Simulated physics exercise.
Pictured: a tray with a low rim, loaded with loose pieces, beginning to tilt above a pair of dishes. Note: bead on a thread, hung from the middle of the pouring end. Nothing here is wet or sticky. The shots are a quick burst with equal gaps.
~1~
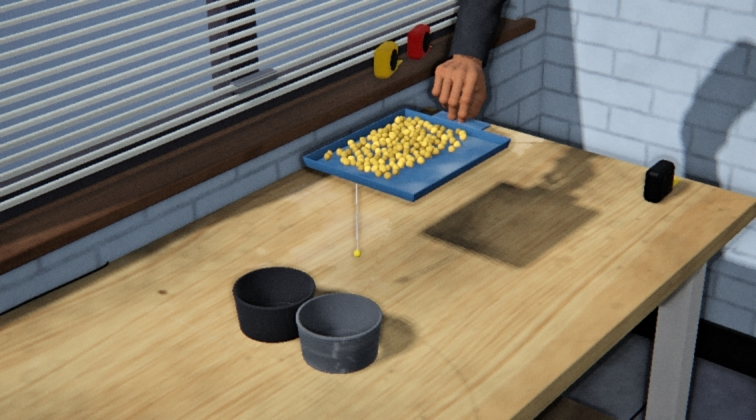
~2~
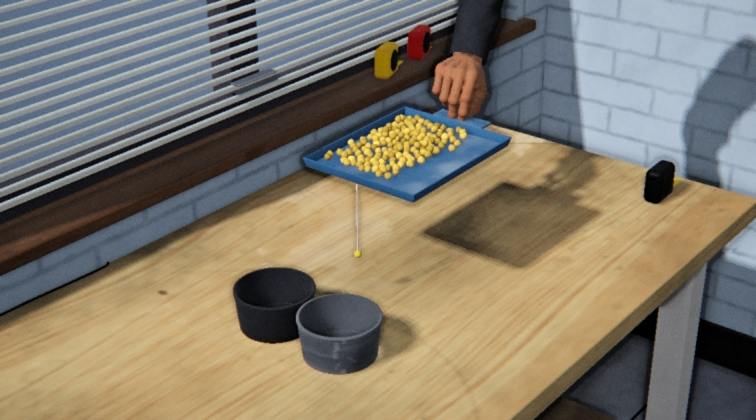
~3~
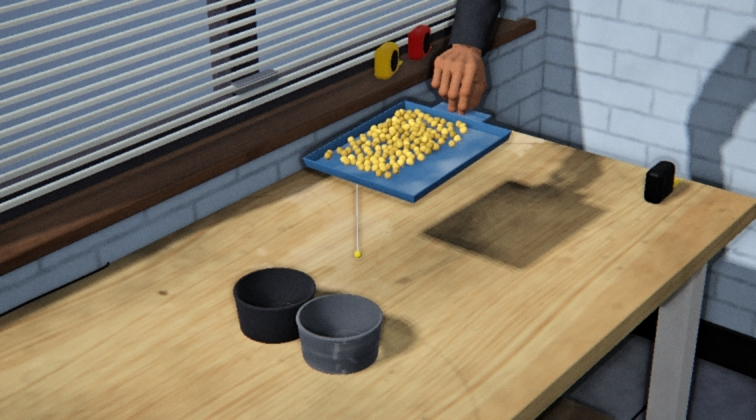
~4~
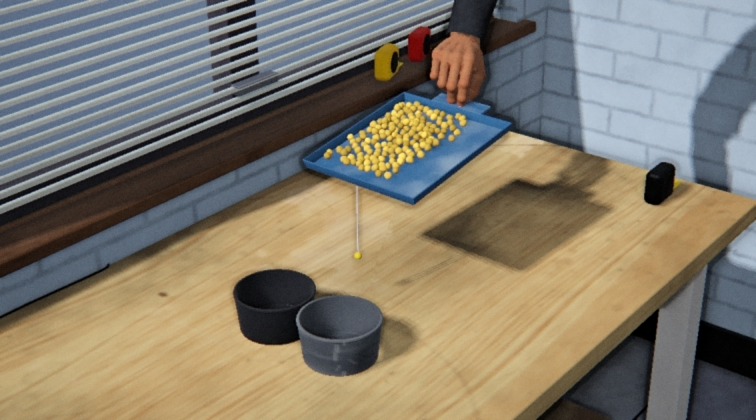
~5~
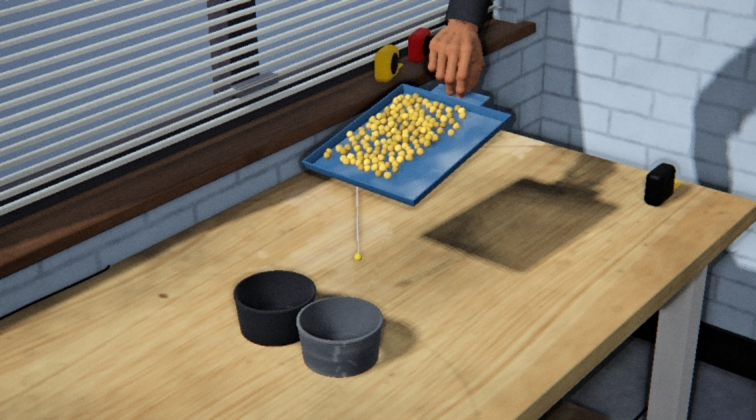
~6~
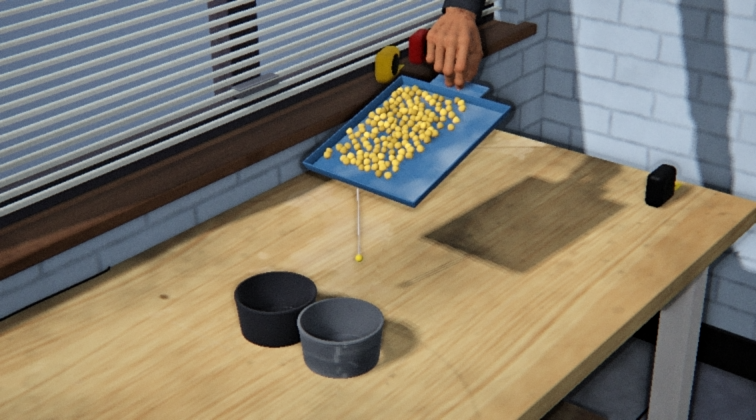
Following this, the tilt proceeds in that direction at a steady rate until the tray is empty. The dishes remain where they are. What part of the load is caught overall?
Catch is a minority.
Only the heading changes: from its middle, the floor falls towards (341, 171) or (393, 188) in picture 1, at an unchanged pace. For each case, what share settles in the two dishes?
You'd get 10 per cent the first time and 0 per cent the second time.
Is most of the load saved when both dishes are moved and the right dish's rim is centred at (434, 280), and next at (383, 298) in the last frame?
So that's a lesser portion the first time round, a greater portion the second.
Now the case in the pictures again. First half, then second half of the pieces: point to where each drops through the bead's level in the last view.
First part (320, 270), rest (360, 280).
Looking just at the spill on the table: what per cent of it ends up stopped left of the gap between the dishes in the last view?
Close to 20 per cent.
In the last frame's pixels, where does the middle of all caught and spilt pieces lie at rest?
Close to (332, 319).
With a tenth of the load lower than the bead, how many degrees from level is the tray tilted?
Close to 100° of tilt at that moment.
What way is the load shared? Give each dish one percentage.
20 percent ends in the left dish, 0 percent in the right.
Shortly afterwards, tray tipped steeply; all but a few on the tray; only a few in the air.
Next, tray tipped past a quarter turn; near two thirds on the tray; only a few in the left dish; a little outside both; near a third in the air.
Some moments later, tray tipped past a quarter turn; a little in the right dish; near a quarter in the left dish; the bulk outside both.
In the end, tray tipped past a quarter turn; a little in the right dish; near a quarter in the left dish; the bulk outside both.
